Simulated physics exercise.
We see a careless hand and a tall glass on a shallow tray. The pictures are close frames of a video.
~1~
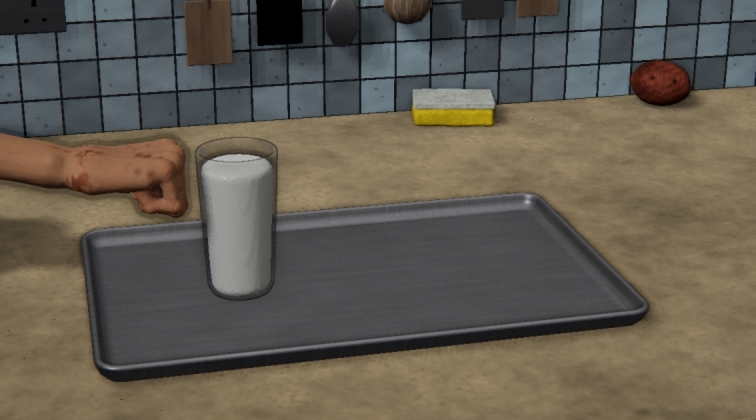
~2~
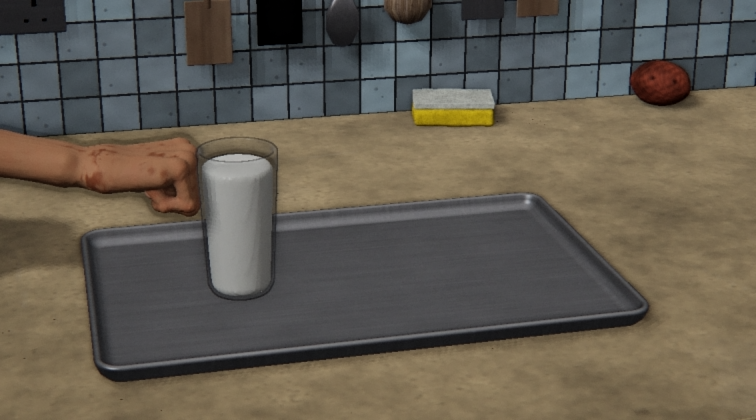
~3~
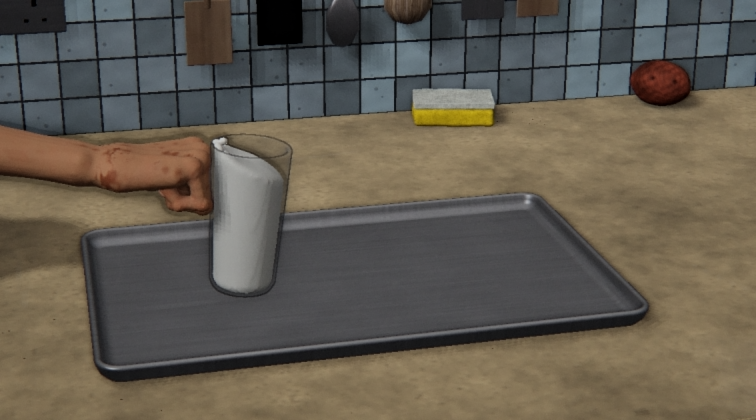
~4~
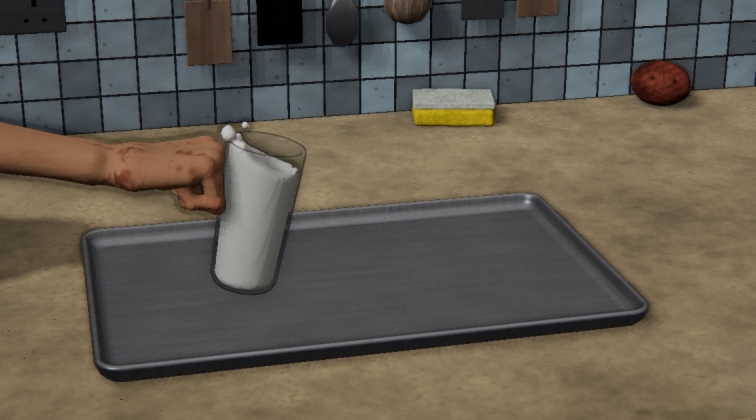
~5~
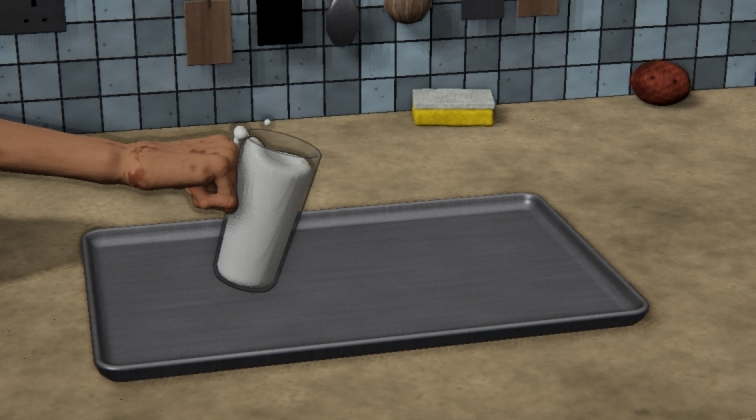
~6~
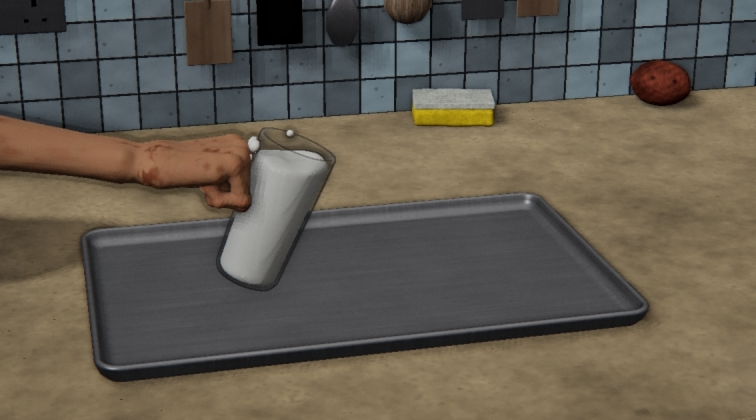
On a kitchen counter, a hand pushing a tall glass of white liquid, tilting it rightward on a dark tray as droplets rise.
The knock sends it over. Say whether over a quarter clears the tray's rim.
After the fall a quarter and more lands beyond the tray.
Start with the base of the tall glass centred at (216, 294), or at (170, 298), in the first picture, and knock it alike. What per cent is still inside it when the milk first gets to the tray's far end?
In turn 55 and 50 in a hundred.
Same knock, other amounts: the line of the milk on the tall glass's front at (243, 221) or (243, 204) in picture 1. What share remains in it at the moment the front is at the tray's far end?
About 55 and 60 per cent.
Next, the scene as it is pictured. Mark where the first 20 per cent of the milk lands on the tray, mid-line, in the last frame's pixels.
Roughly at (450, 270).
A moment on, the tall glass is falling and 97 per cent is in the glass, 0 on the tray and 3 above or beyond its rim.
Next, the tall glass lies on its side and 63 per cent is in the glass, 32 on the tray and 5 above or beyond its rim.
Then the tall glass lies on its side and 38 per cent is in the glass, 39 on the tray and 23 above or beyond its rim.
Later the tall glass lies on its side and 22 per cent is in the glass, 34 on the tray and 45 above or beyond its rim.
In the end 55 per cent is held by tray and glass, 45 is off the tray.
